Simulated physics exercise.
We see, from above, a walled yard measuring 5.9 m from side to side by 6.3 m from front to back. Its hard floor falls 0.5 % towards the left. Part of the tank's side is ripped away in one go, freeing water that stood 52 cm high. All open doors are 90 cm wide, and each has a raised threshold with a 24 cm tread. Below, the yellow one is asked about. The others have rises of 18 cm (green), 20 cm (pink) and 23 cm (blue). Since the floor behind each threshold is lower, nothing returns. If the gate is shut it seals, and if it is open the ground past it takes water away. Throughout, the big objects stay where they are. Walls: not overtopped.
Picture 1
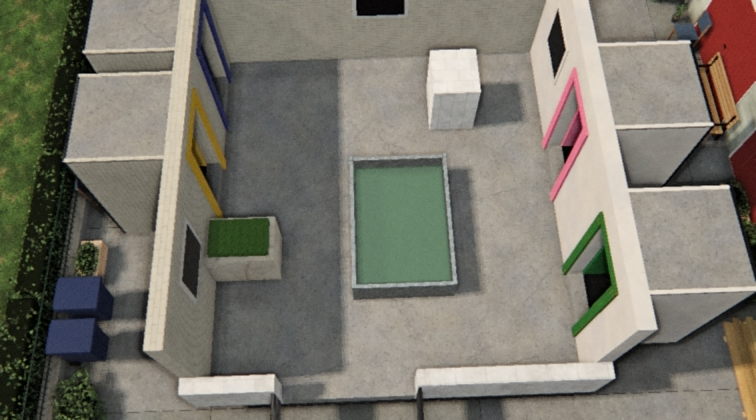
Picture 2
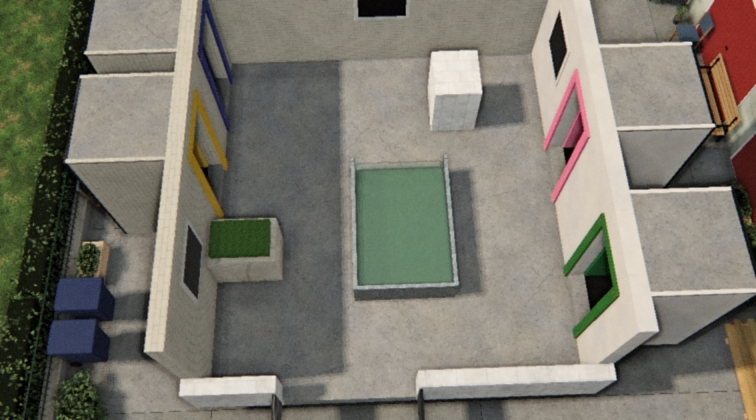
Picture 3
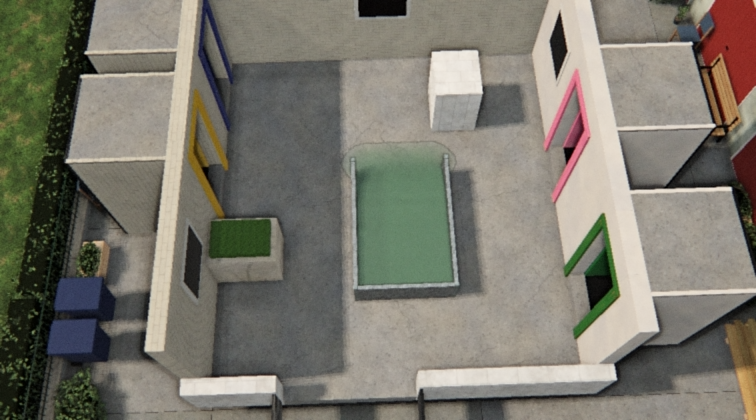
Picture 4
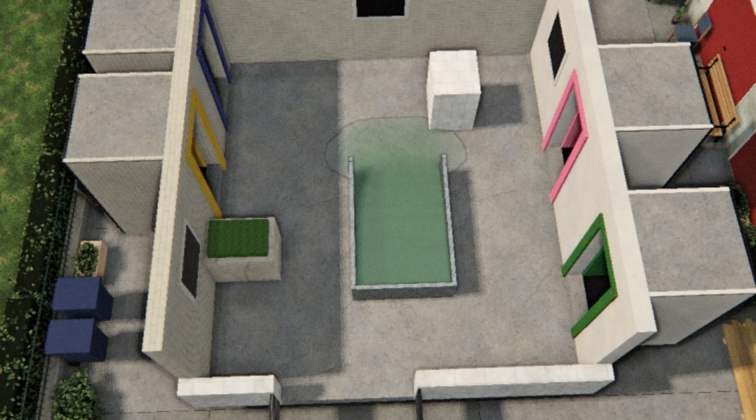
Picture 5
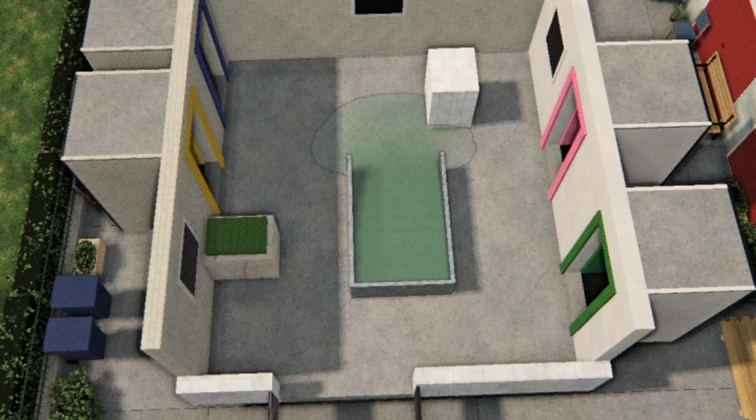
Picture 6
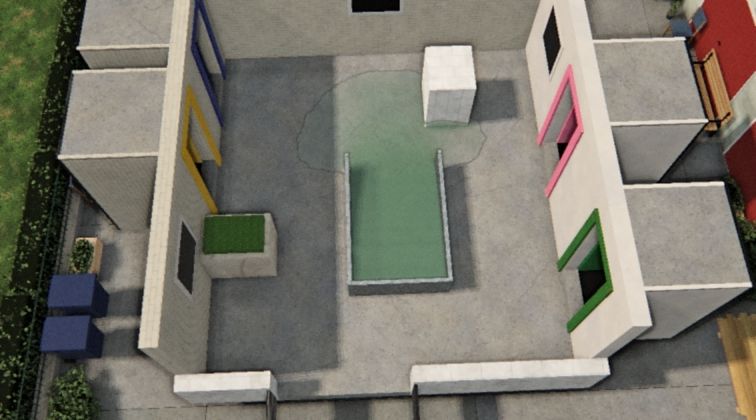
A walled yard with a hard grey floor is seen from high above, with grass beyond its left side. Yellow and blue doorways line the left wall, pink and green ones the right, around a white block, a grass-topped block and a tank of green water. The tank's far side vanishes and water spreads across the floor in a widening rounded sheet, reaching around the white block, while the view shifts very slightly.
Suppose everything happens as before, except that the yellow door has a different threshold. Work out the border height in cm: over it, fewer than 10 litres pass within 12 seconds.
Border at about 9 cm.
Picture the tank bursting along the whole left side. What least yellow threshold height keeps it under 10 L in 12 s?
About 28 centimetres.
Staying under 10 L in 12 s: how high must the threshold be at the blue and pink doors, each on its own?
About 20 cm at blue and 6.5 cm at pink.
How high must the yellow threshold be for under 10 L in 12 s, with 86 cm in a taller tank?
It would take a step of about 14.5 cm.
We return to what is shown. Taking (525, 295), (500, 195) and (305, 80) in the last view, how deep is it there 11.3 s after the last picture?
Taking the spots in order: About 5, 2 and 5 centimetres.
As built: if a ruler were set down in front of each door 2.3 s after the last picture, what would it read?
In cm: Green 0, pink 9, yellow 0, blue 21.
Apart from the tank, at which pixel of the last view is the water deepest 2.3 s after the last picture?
Around pixel (235, 65).
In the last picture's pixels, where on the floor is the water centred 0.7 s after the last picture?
Around (394, 184).
Then, 0.7 s after the last picture water covers 25 % of the floor, deepest (30 cm) near (401, 60); it has not reached the yellow door.
Then, 2.3 s after the last picture water covers 40 % of the floor, deepest (32 cm) near (235, 65); it has not reached the yellow door.
Then, 11.3 s after the last picture water covers 95 % of the floor, deepest (10 cm) near (226, 66); 8 cm at the yellow door, 0 litres in over its 25 cm threshold.
At the yellow door as built, the water peaked near 12 cm, 7.3 s after the last picture.
Run again over the same 12 s with other heights there, 21 litres in over 7.5 cm, 6 litres over 10 cm. The limit of 10 litres is kept from about 9 cm up.
